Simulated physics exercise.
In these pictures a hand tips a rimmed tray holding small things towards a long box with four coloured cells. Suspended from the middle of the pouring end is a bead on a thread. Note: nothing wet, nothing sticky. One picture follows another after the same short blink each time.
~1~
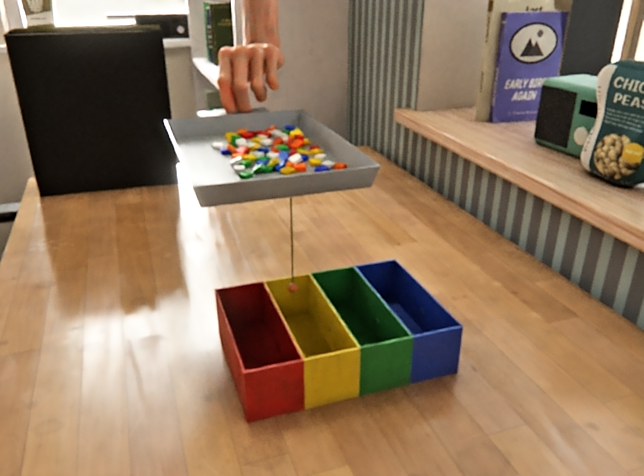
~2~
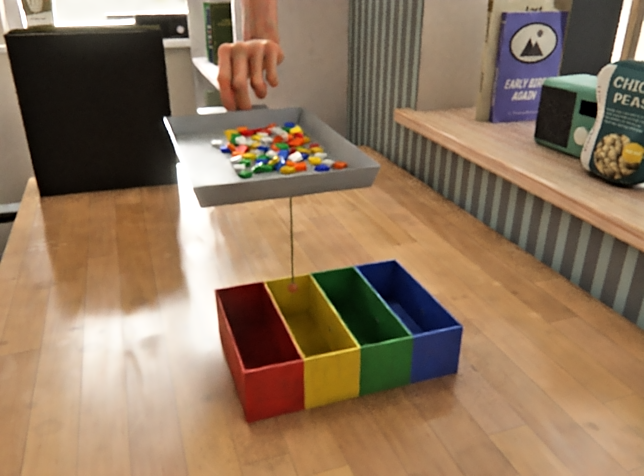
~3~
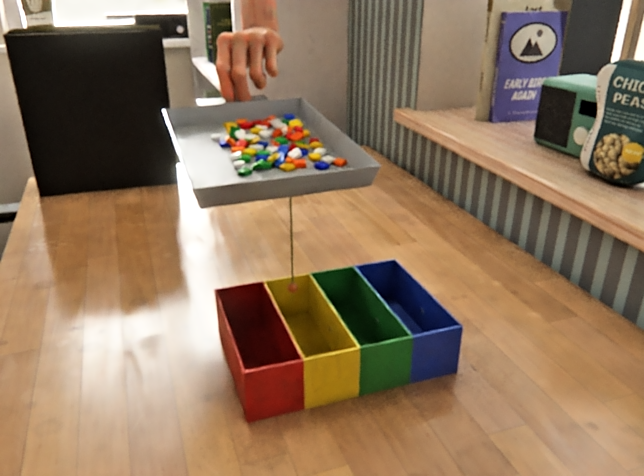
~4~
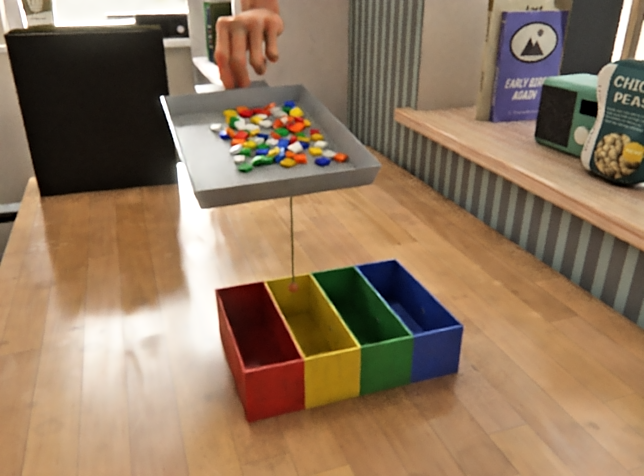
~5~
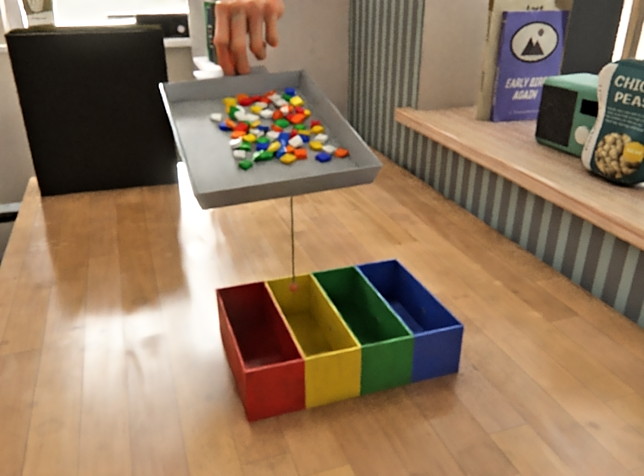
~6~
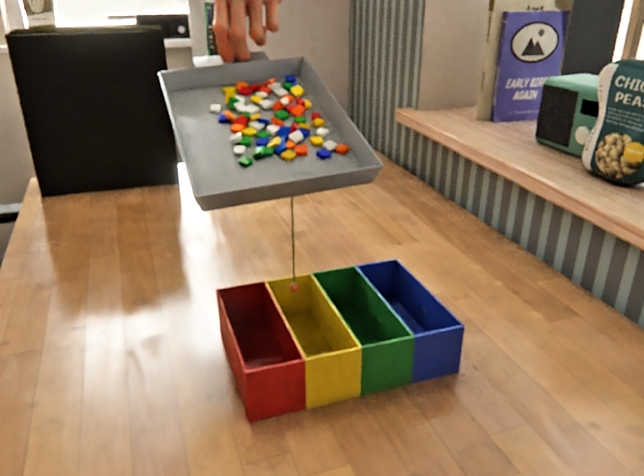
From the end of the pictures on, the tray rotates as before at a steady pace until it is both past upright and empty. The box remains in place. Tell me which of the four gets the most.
The red cell gets the most.
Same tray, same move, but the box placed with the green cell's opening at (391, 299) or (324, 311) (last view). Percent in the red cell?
30 %, 30 %.
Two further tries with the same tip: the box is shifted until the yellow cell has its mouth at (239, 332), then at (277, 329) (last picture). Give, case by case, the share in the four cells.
The first yields 100 per cent and the second 100 per cent.
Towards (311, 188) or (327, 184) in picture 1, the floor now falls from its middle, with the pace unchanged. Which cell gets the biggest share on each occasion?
Well, with the first heading it's that green cell, and with the second it's the green one.
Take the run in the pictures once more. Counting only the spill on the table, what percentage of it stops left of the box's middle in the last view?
It works out to some 90 per cent.
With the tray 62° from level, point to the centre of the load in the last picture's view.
Close to (269, 182).
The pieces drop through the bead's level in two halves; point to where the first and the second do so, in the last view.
Near (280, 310) and later near (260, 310).
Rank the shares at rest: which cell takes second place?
Second place goes to yellow.
Soon after the last picture, tray tipped steeply; all on the tray.
A little later, tray tipped past a quarter turn; nearly all on the tray; a stray few in the red cell; a stray few in the yellow cell; a stray few falling or outside the box.
Later still, tray tipped past a quarter turn; about half in the red cell; about a quarter in the yellow cell; a small part in the green cell; about a quarter falling or outside the box.
At rest, tray tipped past a quarter turn; about half in the red cell; about a quarter in the yellow cell; a small part in the green cell; none in the blue cell; about a quarter outside the box.
